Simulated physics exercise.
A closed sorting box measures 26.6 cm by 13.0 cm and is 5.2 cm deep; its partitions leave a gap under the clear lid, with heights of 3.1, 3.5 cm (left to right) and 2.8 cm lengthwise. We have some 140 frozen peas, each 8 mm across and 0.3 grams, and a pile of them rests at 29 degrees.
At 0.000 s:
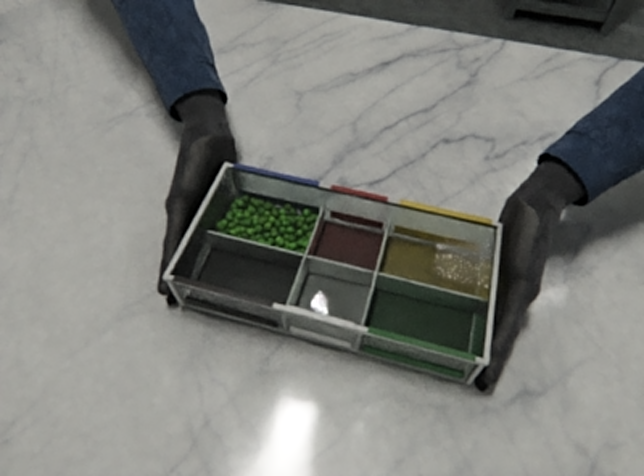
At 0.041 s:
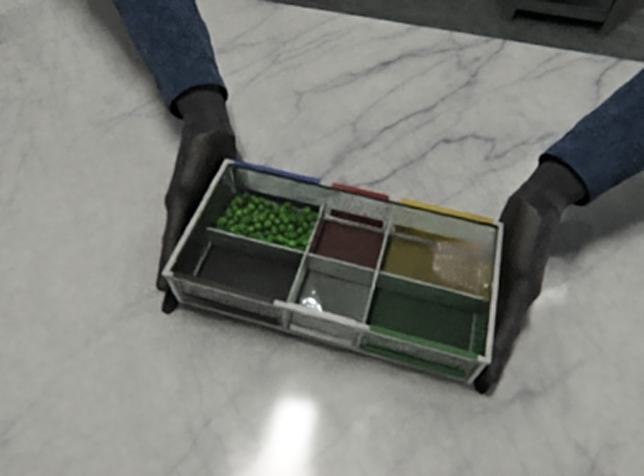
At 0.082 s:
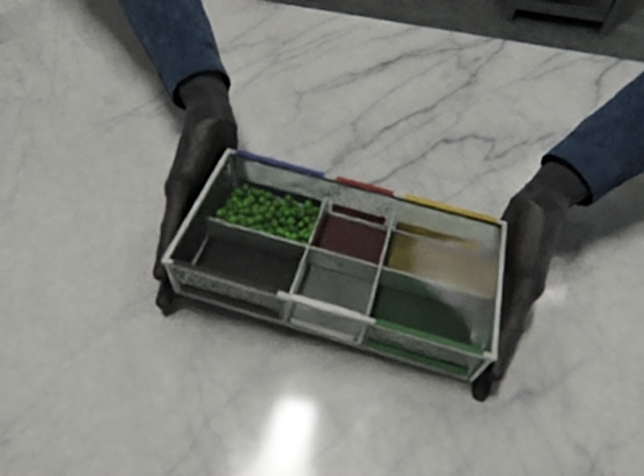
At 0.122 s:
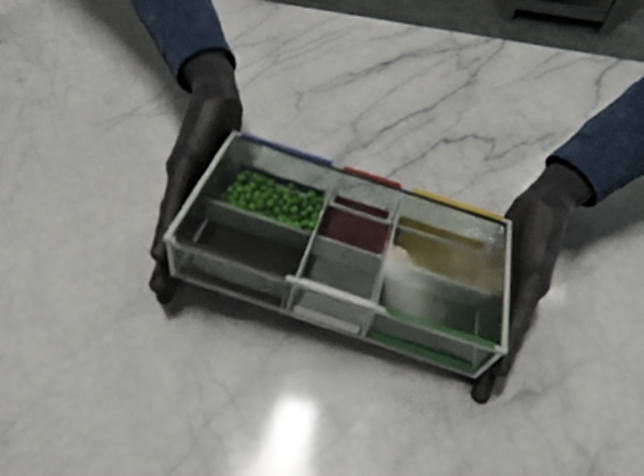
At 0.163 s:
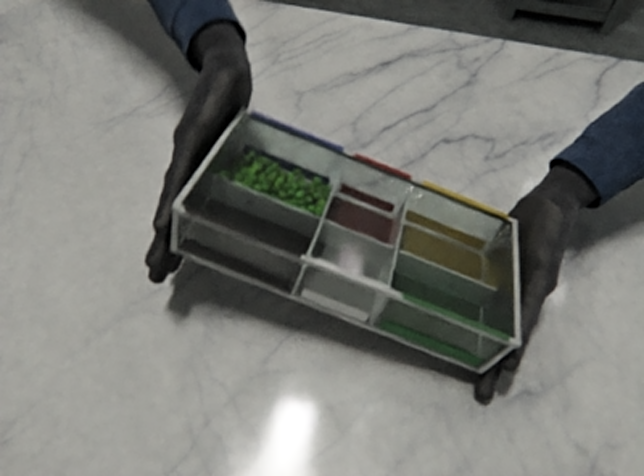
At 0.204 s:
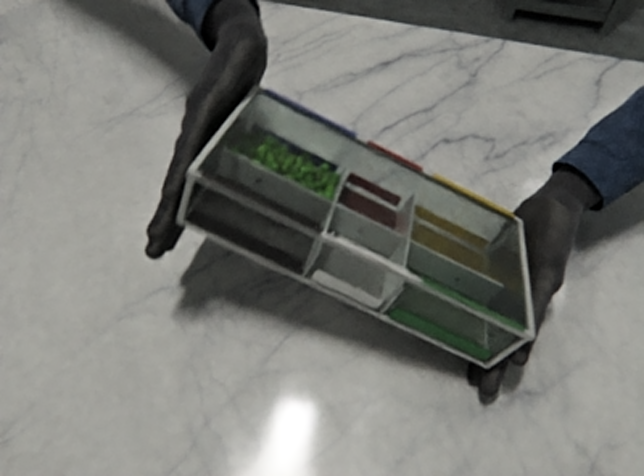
In the video, two dark hands hold a clear, lidded box with six compartments above a marble surface, green peas clustered in the back left one, then tilt it increasingly, raising its left side while the peas remain there.
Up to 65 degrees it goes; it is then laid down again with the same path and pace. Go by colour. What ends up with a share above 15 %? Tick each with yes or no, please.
Red - yes; blue - yes; green - no; yellow - no; white - no; black - no.
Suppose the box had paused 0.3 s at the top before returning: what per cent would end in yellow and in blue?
Then, in per cent: Yellow 10, blue 65.
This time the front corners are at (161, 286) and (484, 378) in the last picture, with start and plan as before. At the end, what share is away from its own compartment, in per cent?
Then around 10 percent would end up out of place.
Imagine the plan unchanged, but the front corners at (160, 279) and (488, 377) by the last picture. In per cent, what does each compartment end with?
Per cent at the finish: Red 0, blue 90, green 0, yellow 0, white 5, black 10.
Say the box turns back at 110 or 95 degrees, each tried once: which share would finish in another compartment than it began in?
Close to 65 in a hundred first, and 65 in a hundred second.
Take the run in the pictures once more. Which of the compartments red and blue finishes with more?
Blue.
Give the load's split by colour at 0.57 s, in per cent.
In per cent: Red 10, blue 90, green 0, yellow 0, white 0, black 0.
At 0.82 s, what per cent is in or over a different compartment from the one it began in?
Close to 35 per cent, I reckon.
After 0.57 s, tilt 63 degrees; red 10 %, blue 90 %.
Then, at 0.82 s, tilt 24 degrees; red 30 %, blue 65 %, yellow 5 %.
After 1.17 s, tilt 0 degrees; red 30 %, blue 65 %, yellow 5 %.
In the end, at 1.7 s, red 30 %, blue 65 %, green 0 %, yellow 5 %, white 0 %, black 0 %.
